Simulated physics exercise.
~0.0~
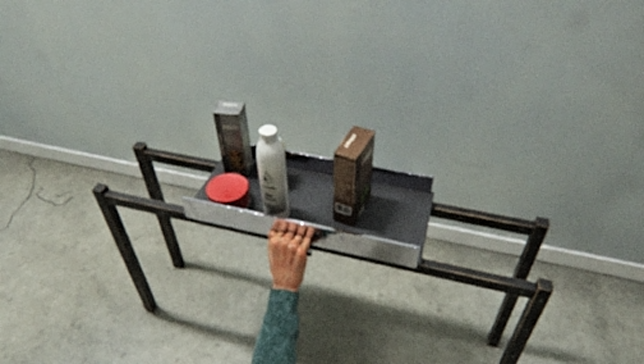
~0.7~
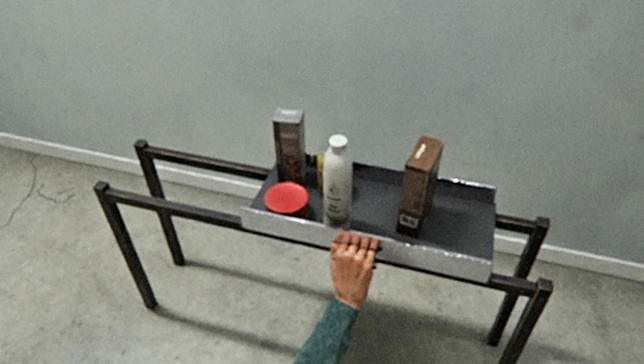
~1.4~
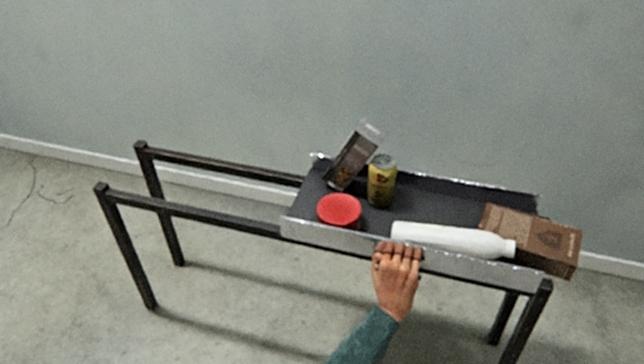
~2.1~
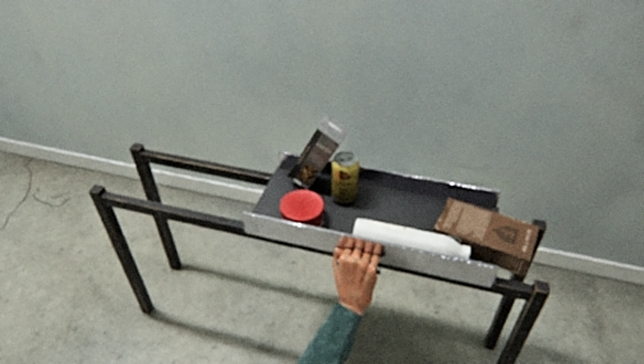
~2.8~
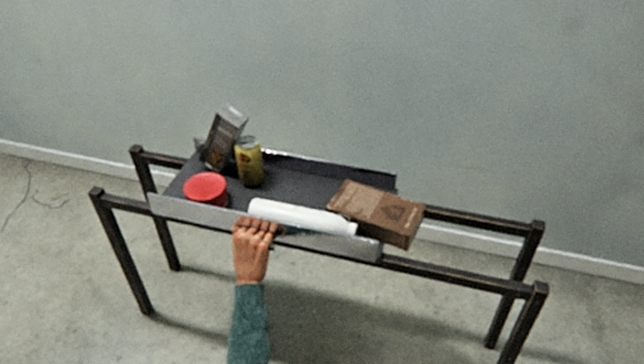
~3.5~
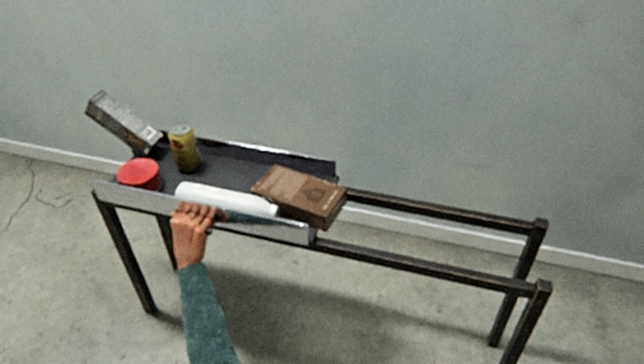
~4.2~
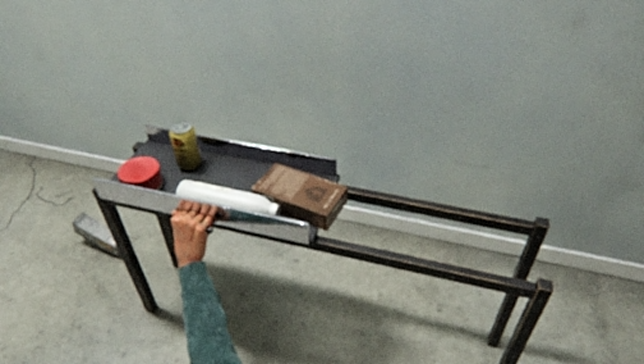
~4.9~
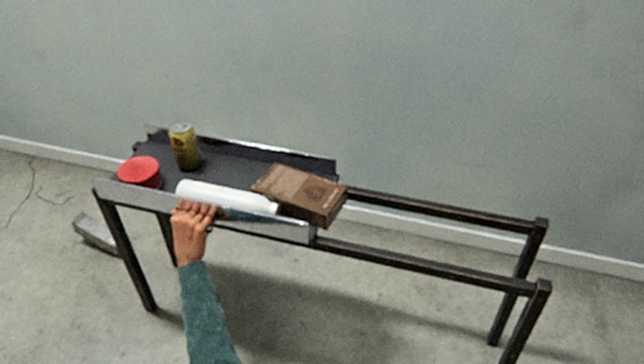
On a black rail frame by a grey wall, a hand slid a tray right, tipping a white bottle and brown packet over and leaving a grey carton leaning, then pulled it left until the carton fell to the floor, while the red tub and yellow can stayed upright.
